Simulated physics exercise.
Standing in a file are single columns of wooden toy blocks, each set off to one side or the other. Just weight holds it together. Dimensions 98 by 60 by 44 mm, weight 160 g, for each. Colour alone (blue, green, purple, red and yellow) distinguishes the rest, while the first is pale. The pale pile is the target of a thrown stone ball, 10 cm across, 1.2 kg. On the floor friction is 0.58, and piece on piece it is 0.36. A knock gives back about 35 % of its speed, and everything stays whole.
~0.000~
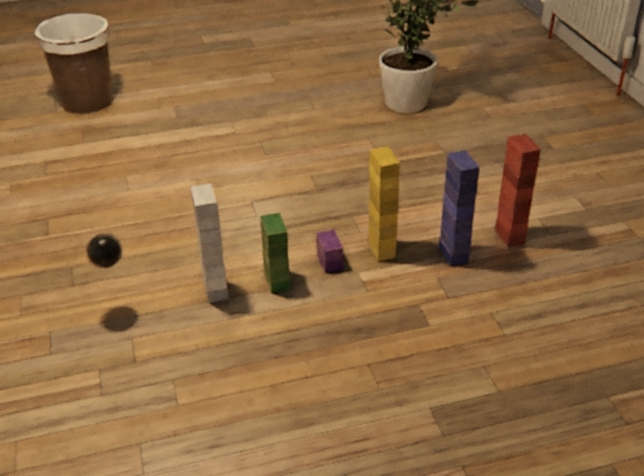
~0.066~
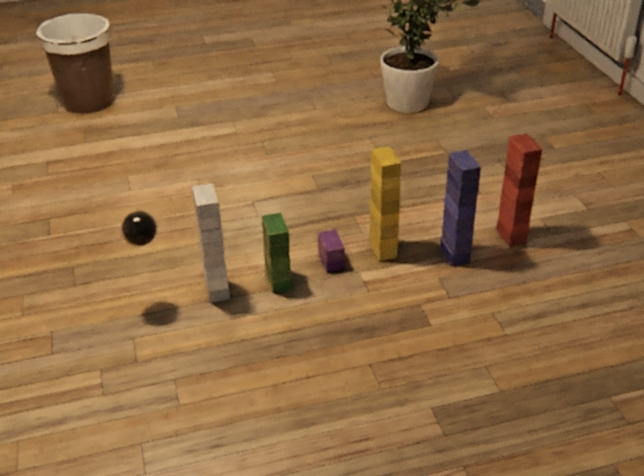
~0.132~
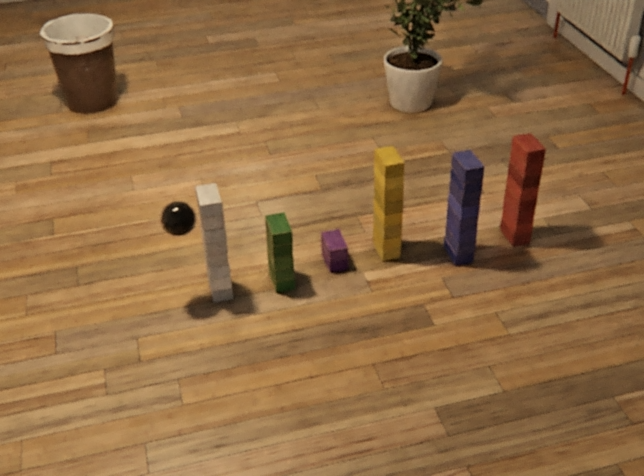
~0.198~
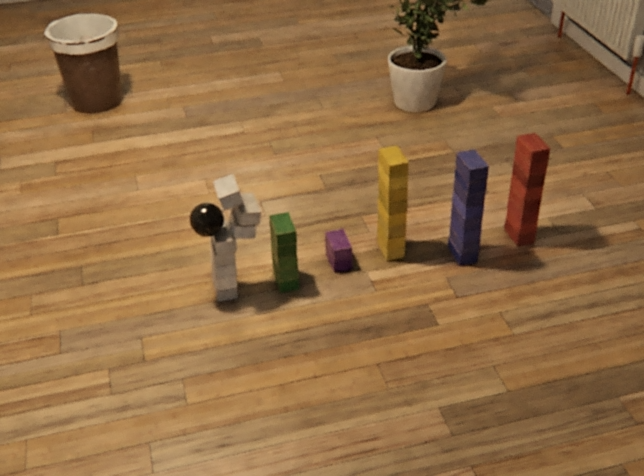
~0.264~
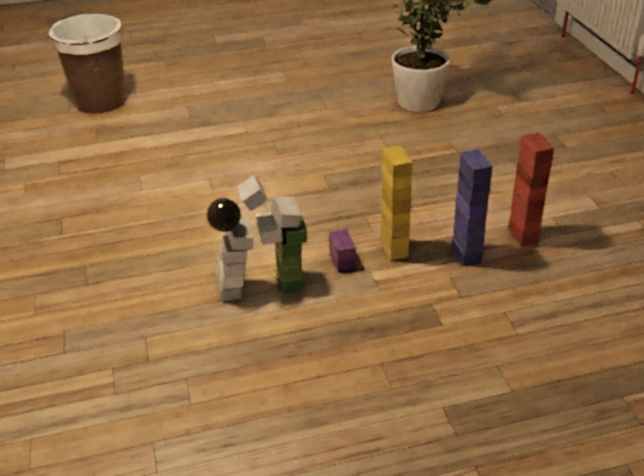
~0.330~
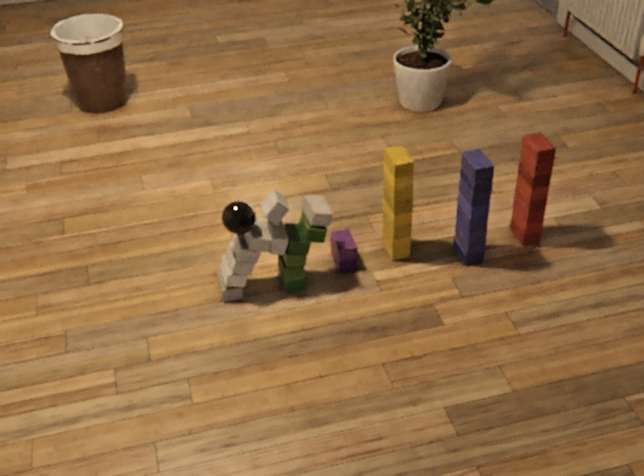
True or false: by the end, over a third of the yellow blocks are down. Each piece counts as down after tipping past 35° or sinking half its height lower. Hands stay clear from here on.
False.
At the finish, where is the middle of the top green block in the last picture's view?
About pixel (377, 293).
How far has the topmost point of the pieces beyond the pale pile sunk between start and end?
By about 0 cm, start to end.
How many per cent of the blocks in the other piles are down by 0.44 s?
By then 5 %.
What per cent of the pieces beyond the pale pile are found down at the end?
That comes to around 15 percent.
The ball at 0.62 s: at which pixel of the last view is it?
(247, 256), roughly.
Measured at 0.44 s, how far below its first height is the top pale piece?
I'd put it at close to 14 cm below where it started.
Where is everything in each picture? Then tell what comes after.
In the first frame (each place is the centre of the face we see best; the camera pans a little), ball (104, 251) 23 cm from contact, 1.9 m/s; top yellow block (385, 156); top red block (524, 142); the others all in place.
In the second frame, ball (139, 229) 13 cm from contact, 1.6 m/s; top yellow block (386, 156).
In the third frame, ball (178, 219) 27 mm from contact, 1.5 m/s; top yellow block (389, 155).
In the fourth frame, ball (207, 220) after contact, 0.7 m/s; top yellow block (394, 155); the others all in place.
In the fifth frame, ball (224, 215) after contact, 0.6 m/s; top yellow block (397, 155); top green block (297, 238) moved 22 mm; one has shifted.
In the sixth frame, ball (239, 217) after contact, 0.6 m/s; top yellow block (399, 155); top green block (316, 236) tilted 17°; 3 have shifted.
By 0.44 s, 7 of the pale pile down; none of the 8 yellow blocks down (2 of 31 in all colours); top yellow block unmoved; top green block on its side.
By 0.62 s, 7 of the pale pile down; none of the 8 yellow blocks down (4 of 31 in all colours); top yellow block moved 7 mm; top green block on its side.
When it is over (1.9 s), 7 of the pale pile down; none of the 8 yellow blocks down (5 of 31 in all colours); top yellow block moved 12 mm; top purple block on its side. That is 0 per cent. In pixels of the last frame, middles, top yellow block near (402, 160), top purple block near (365, 248).
